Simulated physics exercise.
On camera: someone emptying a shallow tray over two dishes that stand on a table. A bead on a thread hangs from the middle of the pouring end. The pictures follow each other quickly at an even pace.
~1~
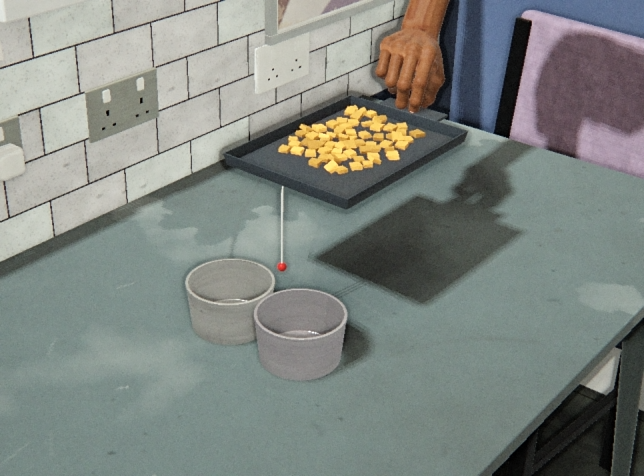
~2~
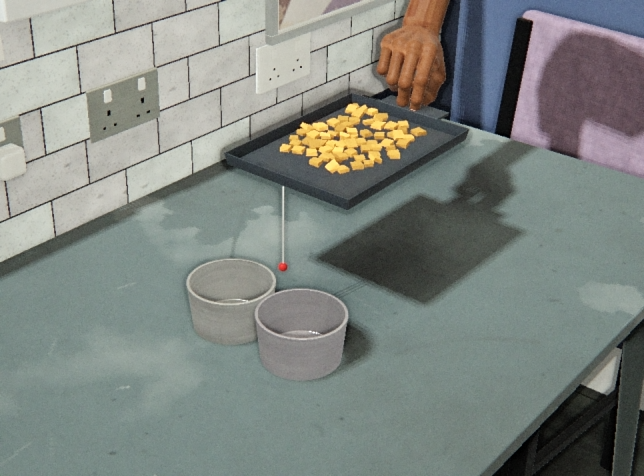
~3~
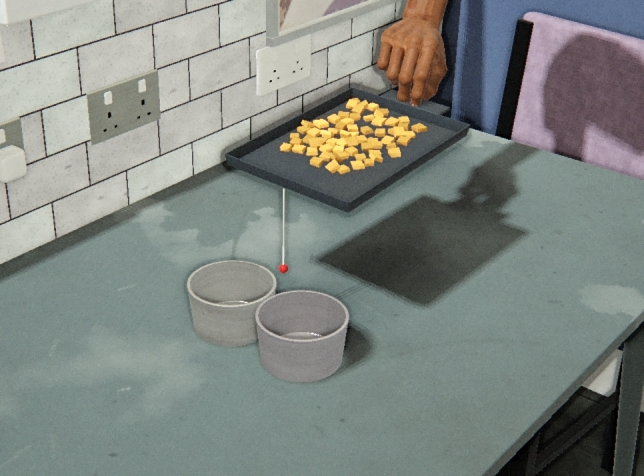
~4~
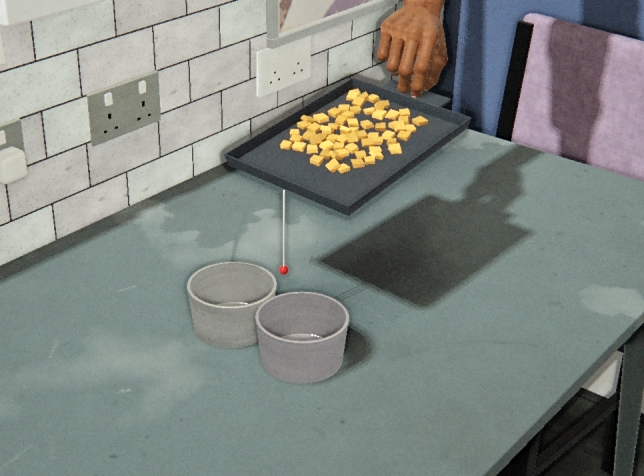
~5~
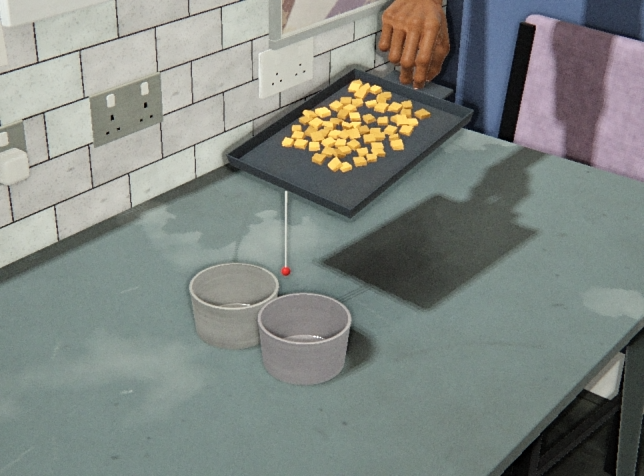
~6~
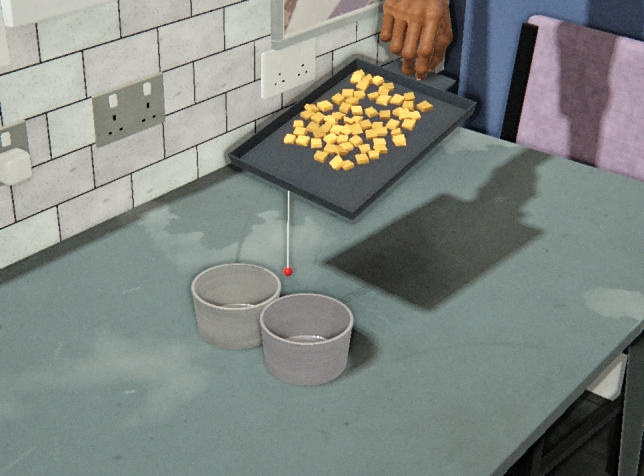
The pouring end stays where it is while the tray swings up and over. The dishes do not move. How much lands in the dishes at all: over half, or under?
Caught overall: The larger part.
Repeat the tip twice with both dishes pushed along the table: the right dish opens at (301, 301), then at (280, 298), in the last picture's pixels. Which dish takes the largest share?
In turn: The right-hand dish; the right dish.
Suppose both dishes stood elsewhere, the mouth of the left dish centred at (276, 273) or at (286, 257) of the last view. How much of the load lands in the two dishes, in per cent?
The first gives 60 %, the second 10 %.
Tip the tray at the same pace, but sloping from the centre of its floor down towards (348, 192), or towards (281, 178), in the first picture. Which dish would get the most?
One: The dish on the right. Two: The left dish.
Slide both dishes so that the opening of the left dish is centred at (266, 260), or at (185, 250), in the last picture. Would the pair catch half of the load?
First not half, then under half.
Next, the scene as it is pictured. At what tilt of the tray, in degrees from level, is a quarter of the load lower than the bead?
At some 105 degrees.
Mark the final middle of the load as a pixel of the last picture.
Near (308, 352).
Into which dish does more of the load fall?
It is the right dish.
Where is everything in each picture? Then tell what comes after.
Corners of the pouring end at (227, 153) and (347, 197), level; middle of the load at (350, 139), cereal squares; left dish at (201, 316); right dish at (271, 350); bead on its thread at (282, 267), in the first frame.
Corners of the pouring end at (228, 153) and (348, 198), level; middle of the load at (351, 138), in the second frame.
Corners of the pouring end at (228, 154) and (348, 201), tipped barely, lowest at the right corner; middle of the load at (352, 136), in the third frame.
Corners of the pouring end at (228, 154) and (348, 204), tipped a little, lowest at the right corner; middle of the load at (352, 131), in the fourth frame.
Corners of the pouring end at (230, 154) and (350, 207), tipped a little, lowest at the right corner; middle of the load at (354, 126), in the fifth frame.
Corners of the pouring end at (232, 154) and (352, 210), tipped a little, lowest at the right corner; middle of the load at (356, 120); left dish at (207, 320); right dish at (277, 355), in the sixth frame.
Soon, tray tipped steeply; nearly all on the tray; a small part in the air.
A while on, tray tipped right over; most on the tray; a small part in the right dish; a small part outside both; a small part in the air.
Towards the end, tray tipped past a quarter turn; about two thirds in the right dish; a small part in the left dish; about a quarter outside both.
Finally, tray tipped past a quarter turn; about two thirds in the right dish; a small part in the left dish; about a quarter outside both.
